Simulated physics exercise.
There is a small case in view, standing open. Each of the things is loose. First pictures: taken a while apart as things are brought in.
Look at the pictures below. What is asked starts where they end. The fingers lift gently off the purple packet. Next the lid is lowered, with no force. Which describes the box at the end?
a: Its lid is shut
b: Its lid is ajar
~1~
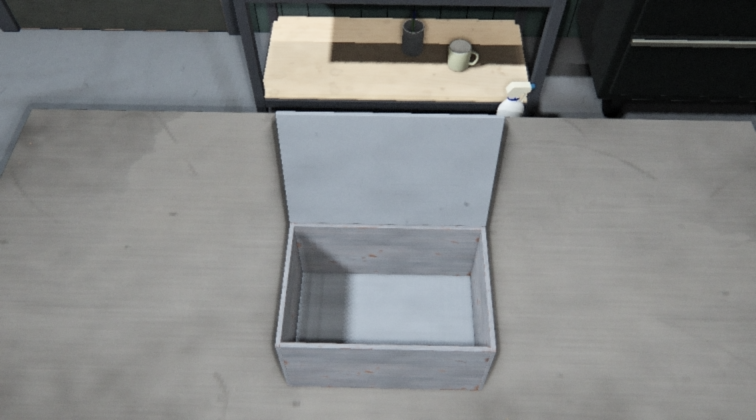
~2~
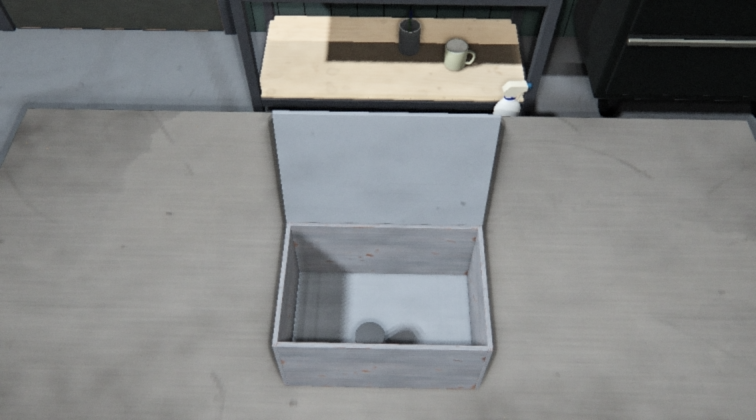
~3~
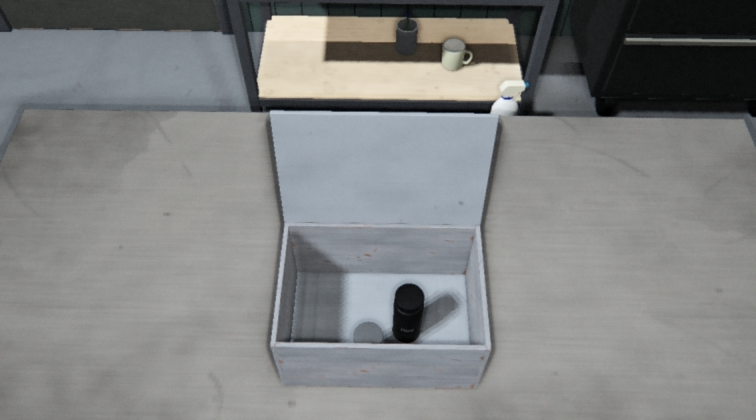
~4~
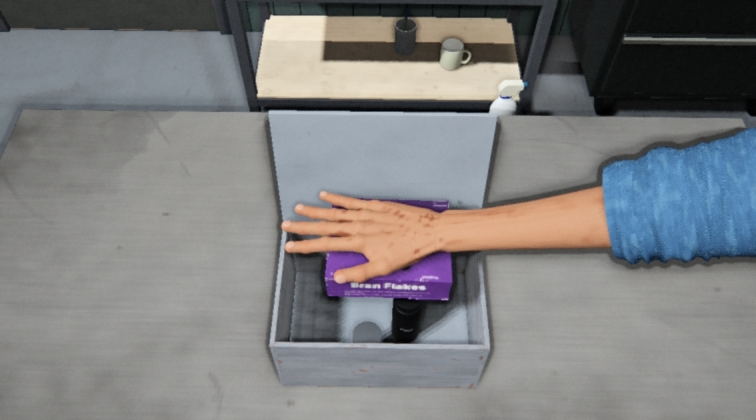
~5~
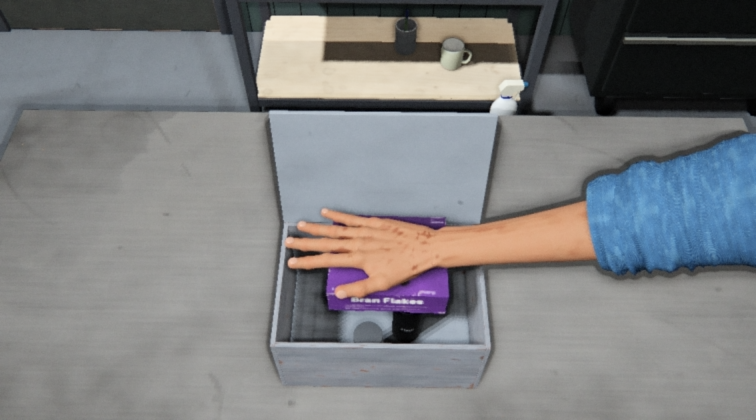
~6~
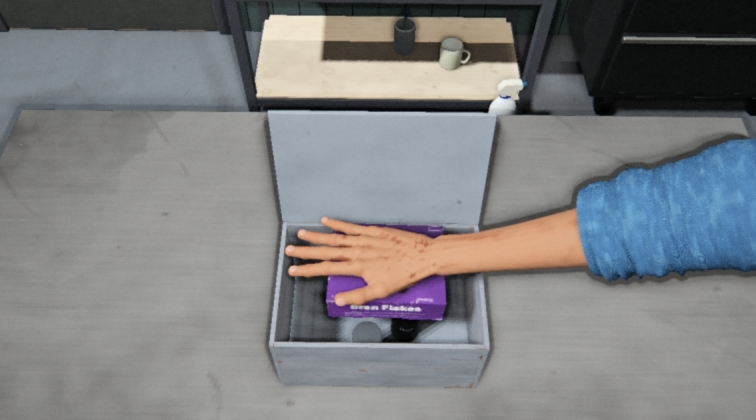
b.
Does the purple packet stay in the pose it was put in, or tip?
Looking at the last picture, it sits at an angle.
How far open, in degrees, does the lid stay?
The lid sits around 30° above the rim.
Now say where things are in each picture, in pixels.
In the first picture, the last thing is not in view yet.
In the second picture, the last thing is not in view yet.
In the third picture, the last thing is not in view yet; black shaker (408, 314).
In the fourth picture, coming down; black shaker (407, 314).
In the fifth picture, coming down; black shaker (408, 314).
In the sixth picture, in place under the hand.
Then, 0.40 s past the last view, purple packet rocked 74° from its first pose near (355, 295).
Then, 1.20 s past the last view, lid starting down; purple packet on its side near (333, 303).
Then, 1.60 s past the last view, lid 57° above the rim; purple packet on its side near (333, 303).
Then, 1.80 s past the last view, lid 31° above the rim; purple packet on its side near (333, 303).
Finally, lid 28° above the rim; down or leaning hard in the box, purple packet; the other 2 still in place. Final places as the last picture's camera would see them, purple packet near (333, 303).
